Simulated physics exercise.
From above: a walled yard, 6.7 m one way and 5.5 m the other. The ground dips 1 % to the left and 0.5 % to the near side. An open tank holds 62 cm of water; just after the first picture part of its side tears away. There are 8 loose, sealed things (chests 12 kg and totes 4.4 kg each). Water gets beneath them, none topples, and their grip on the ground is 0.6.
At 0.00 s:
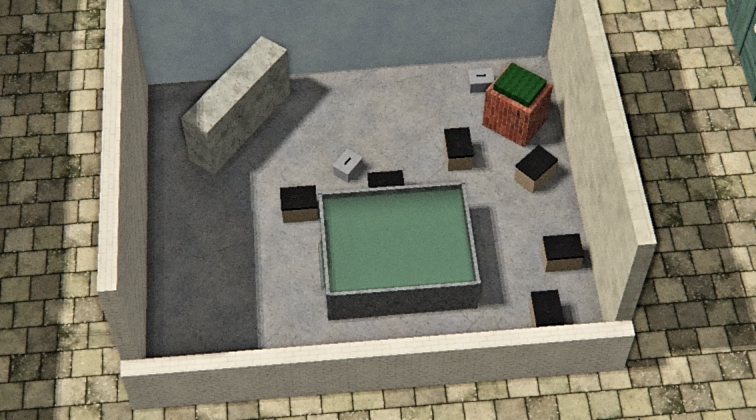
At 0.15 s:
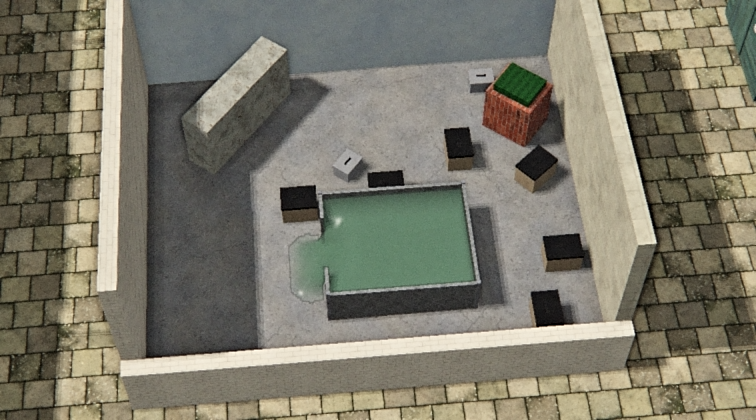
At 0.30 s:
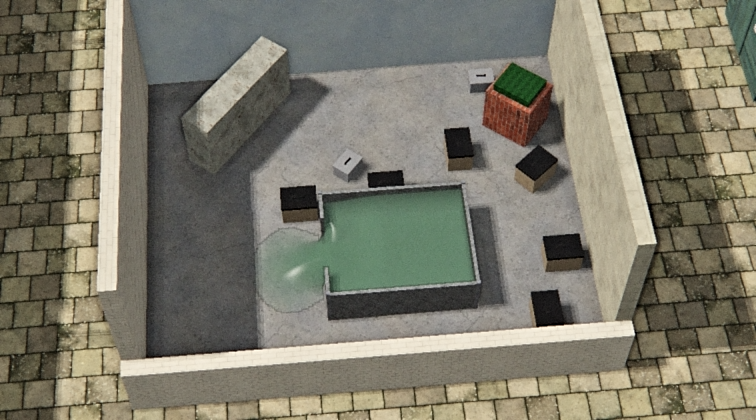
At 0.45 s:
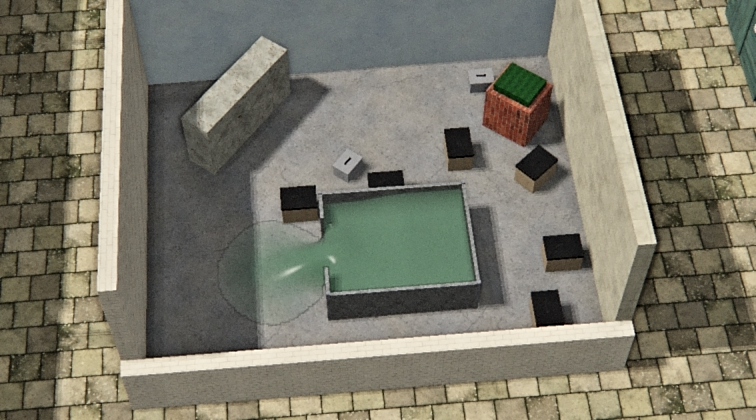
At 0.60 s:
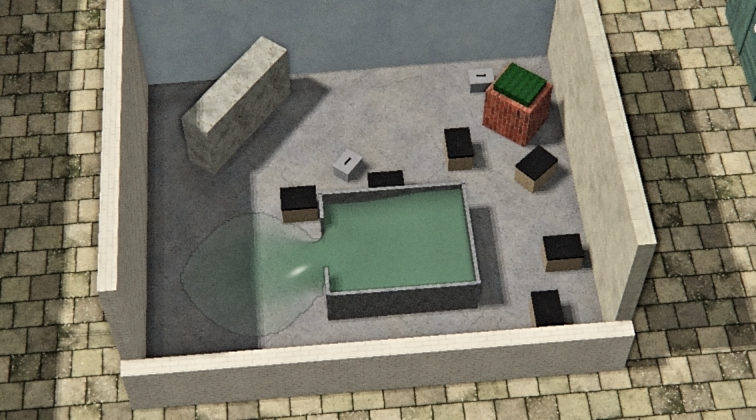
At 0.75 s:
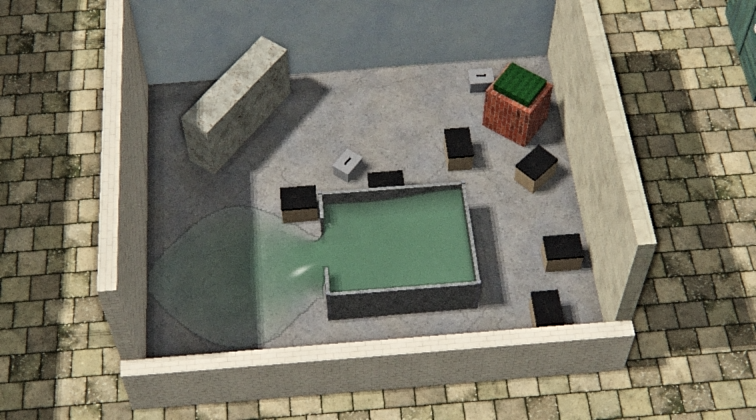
The clip shows a walled yard from above, where part of the left side of an open tank gives way and greenish water pours out, spreading leftward across the grey floor while the scattered boxes stay in place.
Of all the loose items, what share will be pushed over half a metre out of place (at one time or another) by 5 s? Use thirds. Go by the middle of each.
It is under a third.
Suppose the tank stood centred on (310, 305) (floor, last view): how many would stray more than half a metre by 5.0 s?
In that case 0 of them.
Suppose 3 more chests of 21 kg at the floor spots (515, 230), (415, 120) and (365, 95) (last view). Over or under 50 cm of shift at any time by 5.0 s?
In turn: Short of it, under, less.
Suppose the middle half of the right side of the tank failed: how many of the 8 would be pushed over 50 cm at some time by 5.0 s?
In that case 5 of them.
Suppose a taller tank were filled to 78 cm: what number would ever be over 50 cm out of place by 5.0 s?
Then 0.
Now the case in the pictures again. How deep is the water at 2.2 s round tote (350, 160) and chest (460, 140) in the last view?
Roughly 0 and 0 cm.
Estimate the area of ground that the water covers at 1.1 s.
Some 10.5 m2.
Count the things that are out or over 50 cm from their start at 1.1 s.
I count 0.
After 1.1 s 0 of 8 are over 50 cm from their spots; 0 afloat.
After 2.2 s 0 of 8 are over 50 cm from their spots; 0 afloat.
After 3.5 s 0 of 8 are over 50 cm from their spots; 0 afloat.
After 5.0 s 0 of 8 are over 50 cm from their spots, and 0 have been at some point; 0 afloat.
